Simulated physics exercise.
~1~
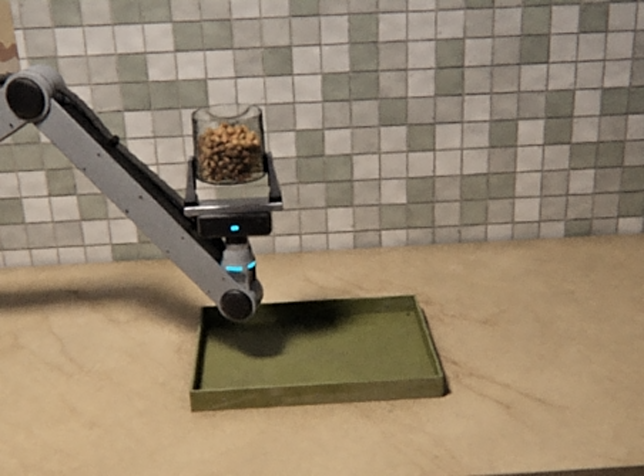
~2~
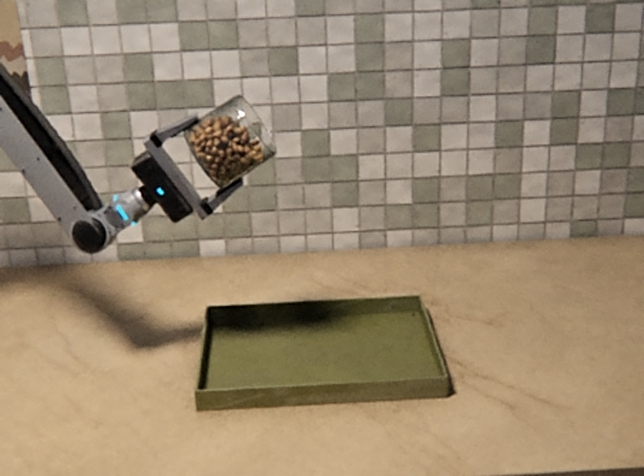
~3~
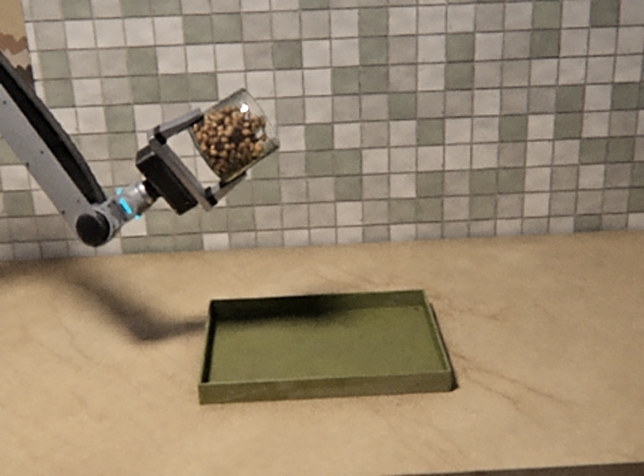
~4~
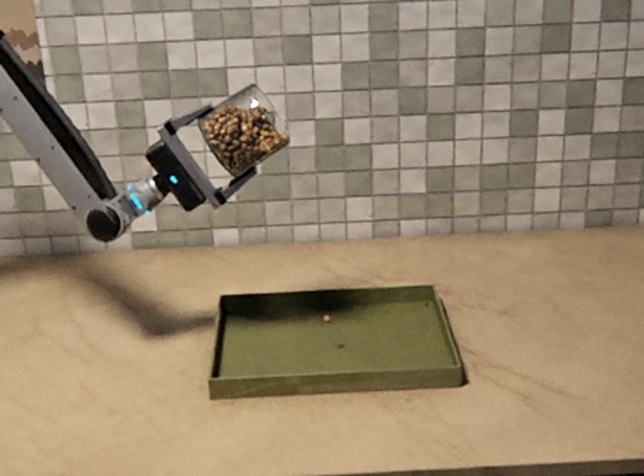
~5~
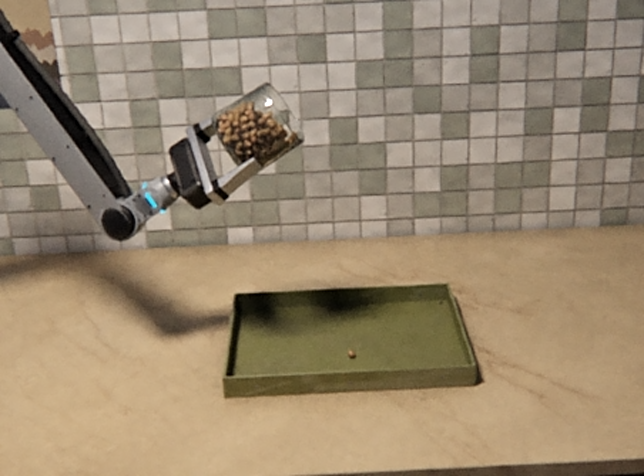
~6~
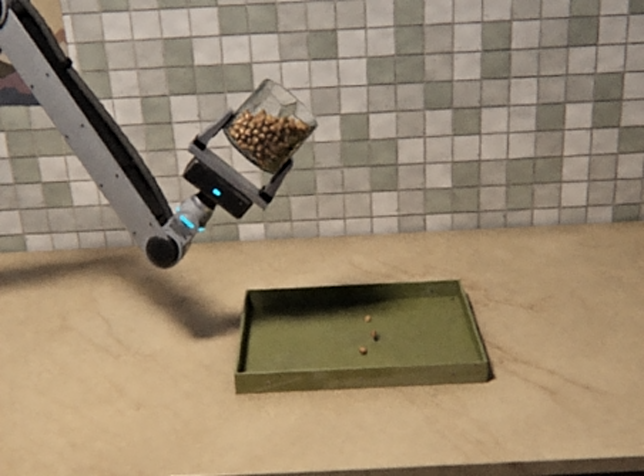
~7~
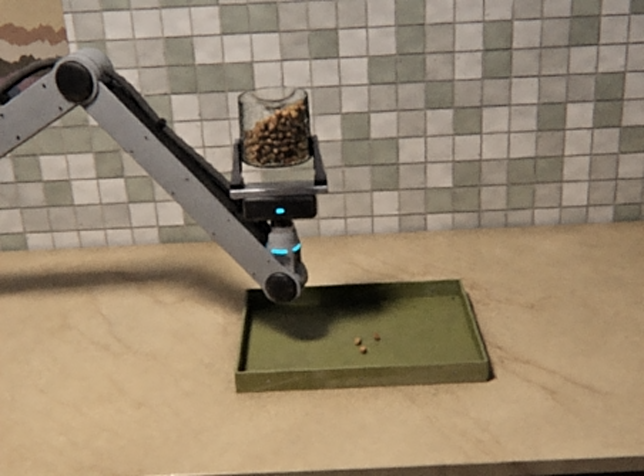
In this clip, a robot arm holds a clear beaker of dried beans upright, then tilts it to the right above a green tray, letting a few beans drop. The arm brings the beaker upright again, still holding most of its load, with three beans lying in the tray.
